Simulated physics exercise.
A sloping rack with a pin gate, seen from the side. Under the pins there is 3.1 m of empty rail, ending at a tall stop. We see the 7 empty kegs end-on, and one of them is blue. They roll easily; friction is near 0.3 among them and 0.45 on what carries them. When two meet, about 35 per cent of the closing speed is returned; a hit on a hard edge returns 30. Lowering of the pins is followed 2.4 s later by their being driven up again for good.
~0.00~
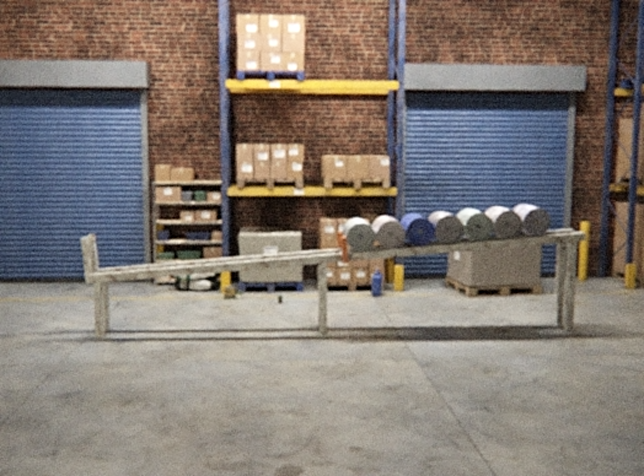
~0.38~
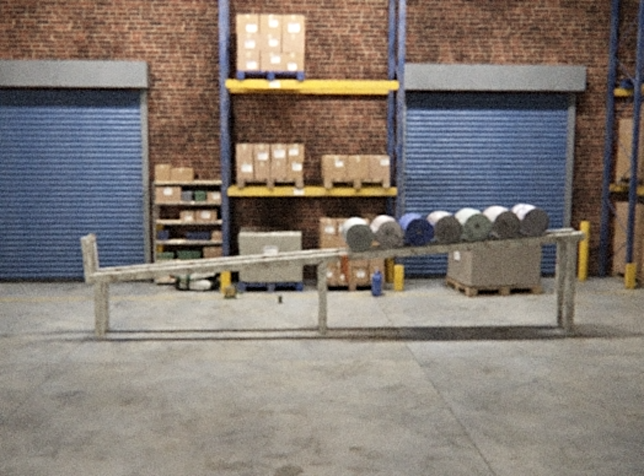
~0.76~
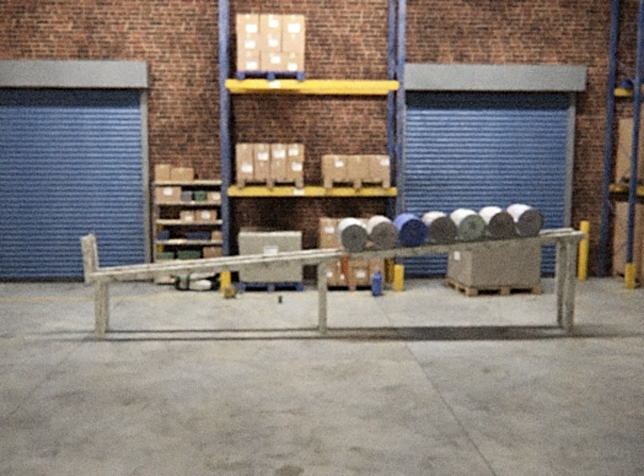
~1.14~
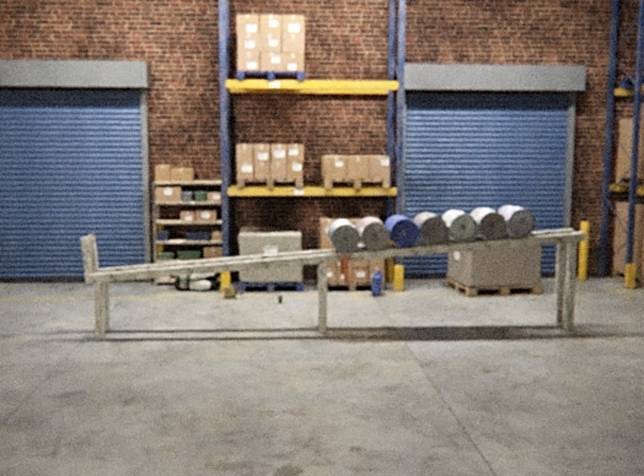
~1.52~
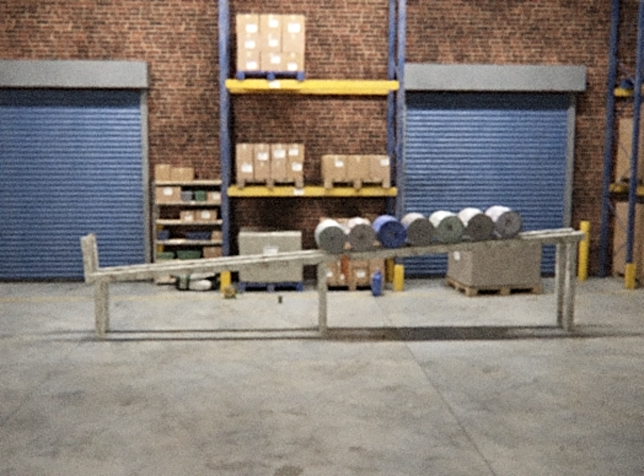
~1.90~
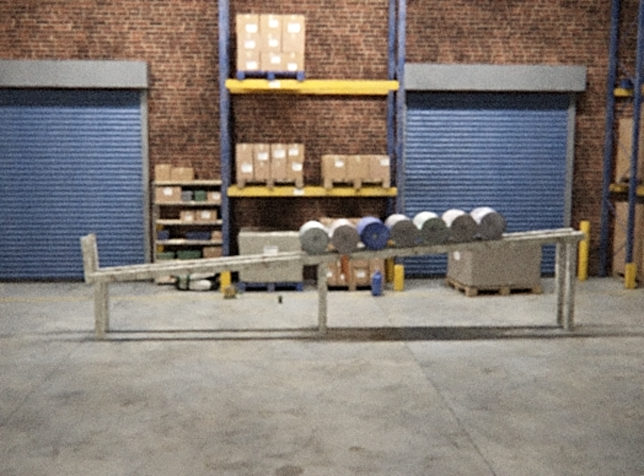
In a brick-walled warehouse with blue roller doors, seven kegs, one of them blue, sit side by side near the upper right of a gently sloping rack. They barely shift at first, then roll together down the rails to the left, gradually picking up speed and staying bunched in a row.
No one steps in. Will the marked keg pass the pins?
Looks like the blue one slips past.
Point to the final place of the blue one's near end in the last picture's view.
Roughly (165, 253).
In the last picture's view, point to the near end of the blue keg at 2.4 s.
That would be about (347, 238) in pixels.
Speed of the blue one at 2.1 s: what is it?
Speed approx. 0.7 m/s.
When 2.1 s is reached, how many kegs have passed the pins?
Tally by then: 2.
After 2.1 s, blue is on the rails, 25 cm above the pins, rolling left; 2 of 7 have passed.
After 2.4 s, blue is on the rails, 5 cm above the pins, rolling left; 2 of 7 have passed.
After 2.6 s, blue is in the air, 10 cm below the pins, rolling left; 3 of 7 have passed.
At rest (5.8 s), blue is on the rails, 210 cm below the pins; 3 of 7 have passed.
